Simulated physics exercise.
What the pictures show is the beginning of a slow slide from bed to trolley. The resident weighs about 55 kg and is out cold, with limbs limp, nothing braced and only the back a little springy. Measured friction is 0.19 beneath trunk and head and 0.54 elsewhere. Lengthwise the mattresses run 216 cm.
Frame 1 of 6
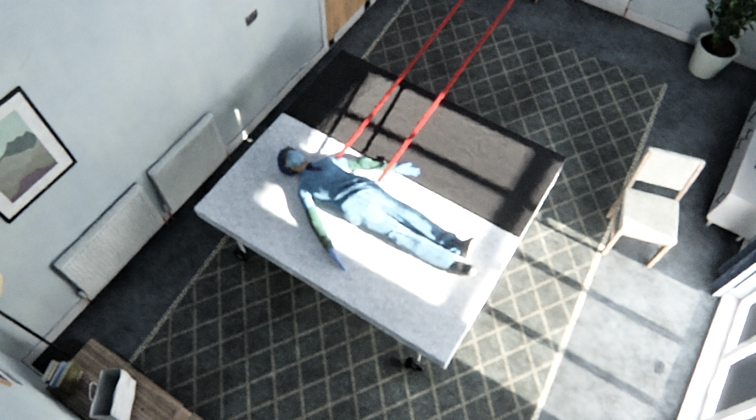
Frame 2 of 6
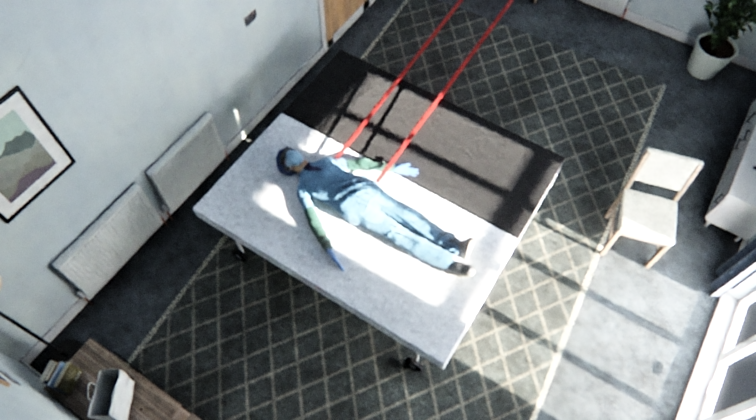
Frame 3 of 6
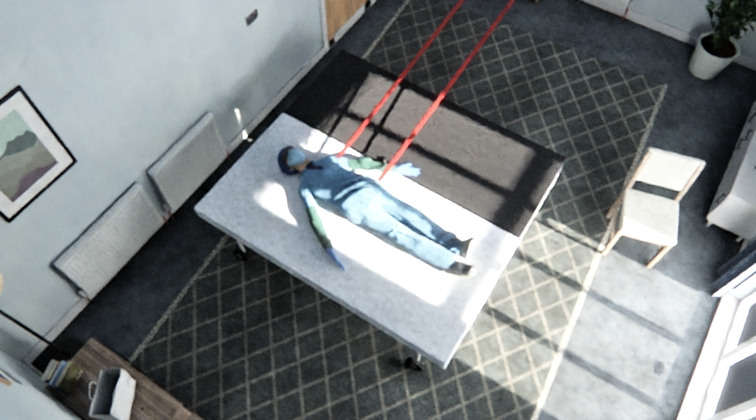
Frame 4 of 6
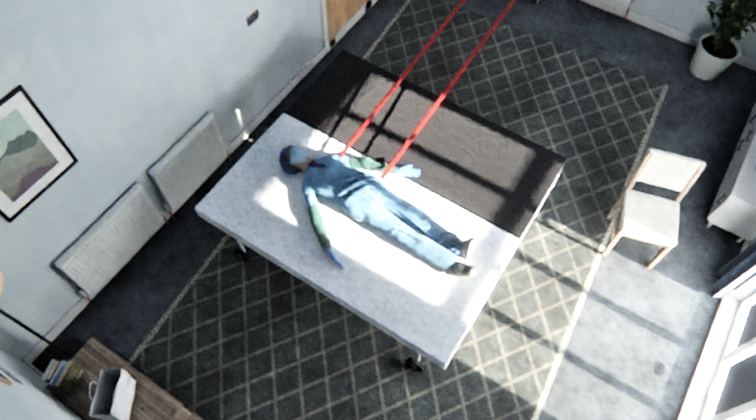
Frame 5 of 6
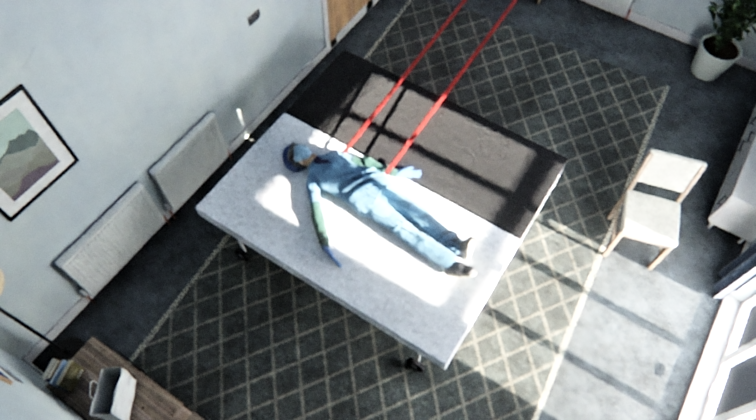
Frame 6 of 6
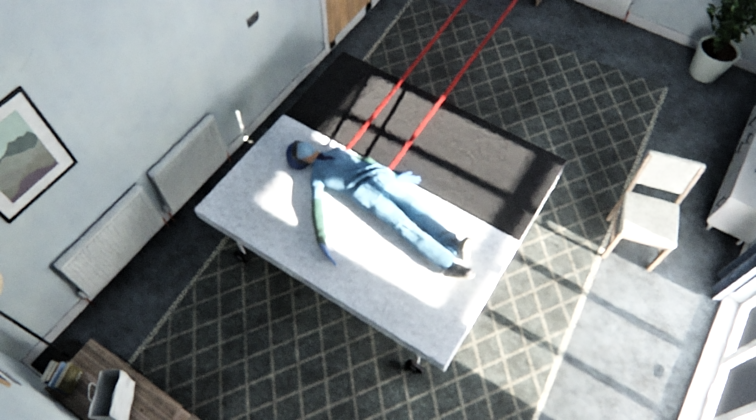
In a carpeted room seen from above, a limp figure in blue lying still, then sliding slightly toward two red straps.
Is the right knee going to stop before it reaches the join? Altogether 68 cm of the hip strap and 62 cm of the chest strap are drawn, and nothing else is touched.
I expect it to stay shy of the join.
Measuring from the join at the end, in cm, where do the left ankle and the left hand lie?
Left ankle 4 past, left hand 44 past.
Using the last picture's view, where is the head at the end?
(334, 115).
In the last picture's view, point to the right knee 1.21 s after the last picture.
In pixels of the last picture, somewhere around (421, 193).
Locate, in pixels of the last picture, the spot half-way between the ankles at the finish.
Roughly at (456, 224).
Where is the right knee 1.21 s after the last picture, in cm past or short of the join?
Short of it, by close to 10 cm.
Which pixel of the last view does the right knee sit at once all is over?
I'd put it somewhere close to (422, 192).
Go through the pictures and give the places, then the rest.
The first picture shows right knee (401, 235), right hand (336, 259); hip strap drawn 0 cm.
The second picture shows right knee (400, 236), right hand (335, 259); hip strap drawn 0 cm.
The third picture shows right knee (402, 235), right hand (335, 259); hip strap drawn 2 cm.
The fourth picture shows right knee (403, 234), right hand (334, 259); hip strap drawn 5 cm.
The fifth picture shows right knee (406, 231), right hand (332, 256); hip strap drawn 10 cm.
The sixth picture shows right knee (407, 230), right hand (327, 254); hip strap drawn 16 cm.
Then, 0.21 s after the last picture the right knee is 37 cm short of the join, near (410, 223) in the last picture's view.
Then, 0.71 s after the last picture the right knee is 20 cm short of the join, near (417, 203) in the last picture's view.
Then, 1.21 s after the last picture the right knee is 9 cm short of the join, near (421, 193) in the last picture's view.
At rest, head crosses the join; left hand crosses the join; right hand stops short of the join; right ankle stops short of the join; right knee stops short of the join.
